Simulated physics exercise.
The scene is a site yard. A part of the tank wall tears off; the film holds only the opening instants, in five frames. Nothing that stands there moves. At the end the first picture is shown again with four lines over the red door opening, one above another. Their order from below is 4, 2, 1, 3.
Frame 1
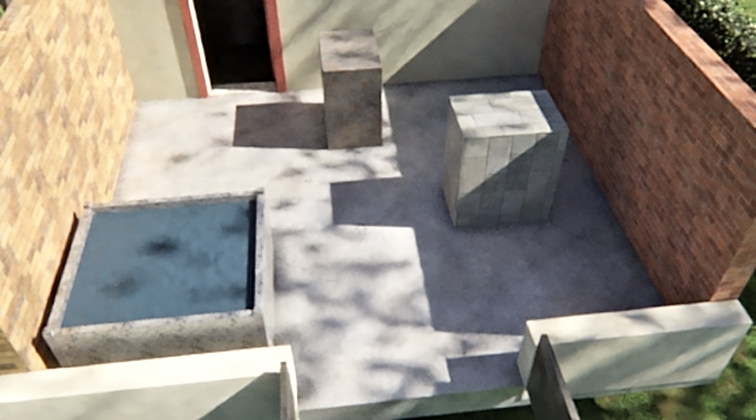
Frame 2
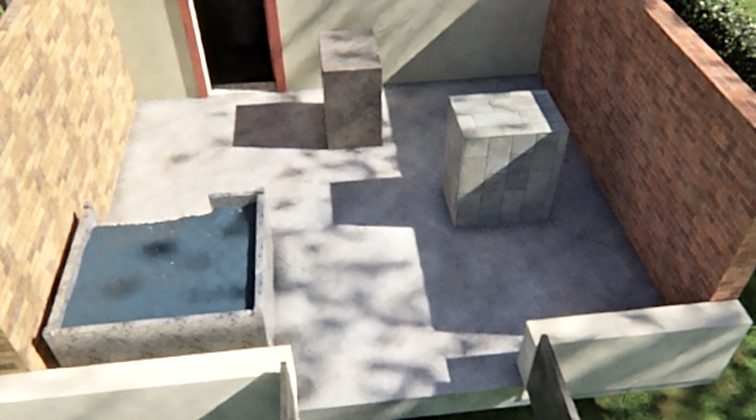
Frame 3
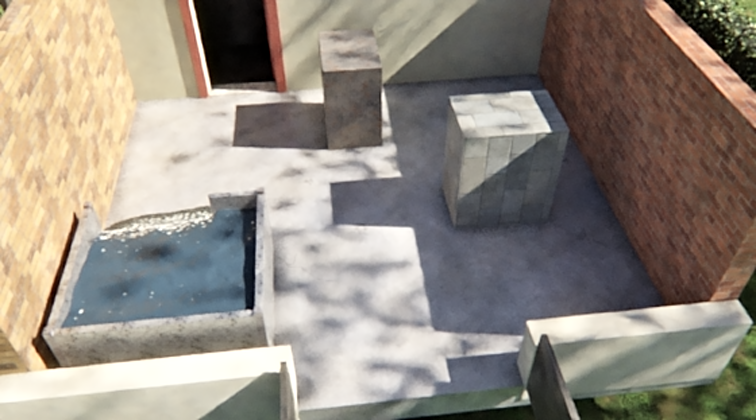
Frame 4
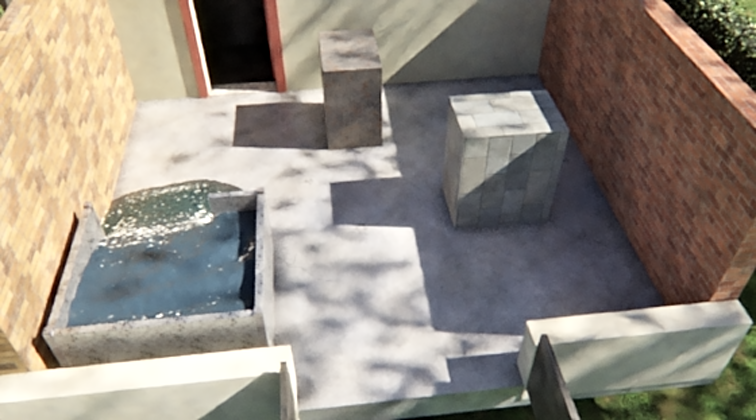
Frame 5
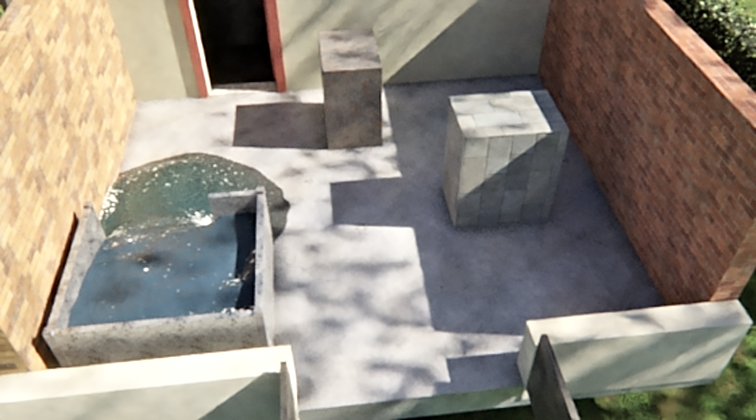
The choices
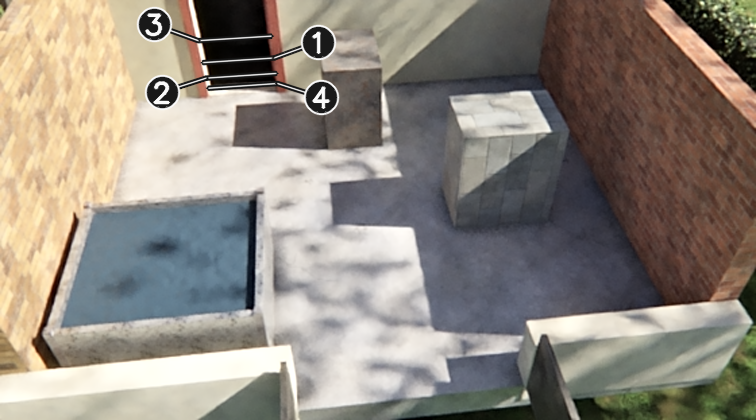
Water pours out through a gap that opens in the far wall of a grey stone tank at the left, glinting as it spreads across the paving behind and around the tank's right corner. The sunlit, shadow-dappled yard is seen from above, between brick walls. A dark block and a paler tiled one stand still near a red-framed doorway, and the camera stays fixed.
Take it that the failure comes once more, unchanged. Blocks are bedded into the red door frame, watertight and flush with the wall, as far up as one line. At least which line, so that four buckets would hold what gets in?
Mark 2 just does it.
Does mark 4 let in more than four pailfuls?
Yes, that goes wrong.
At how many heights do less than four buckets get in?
Three.
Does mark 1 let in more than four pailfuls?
No.
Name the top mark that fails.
That is mark 4.
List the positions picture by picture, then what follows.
Water in the tank at rest, its middle at (168, 261); foot of the red doorway at (244, 94); open gate at (410, 329).
Water covers 1 % of the ground, its front hidden from here.
Water covers 4 % of the ground, its front hidden from here.
Water covers 7 % of the ground, its front hidden from here.
Water covers 12 % of the ground and shows as far out as (200, 157).
On the marked copy, 1 at (238, 60); 2 at (241, 75); 3 at (235, 38); 4 at (243, 85); from the bottom up 4, 2, 1, 3.
With 1, nothing gets over.
With 2, a splash gets over, under a bucket.
With 3, nothing gets over.
With 4, about 11 bucketfuls get in.
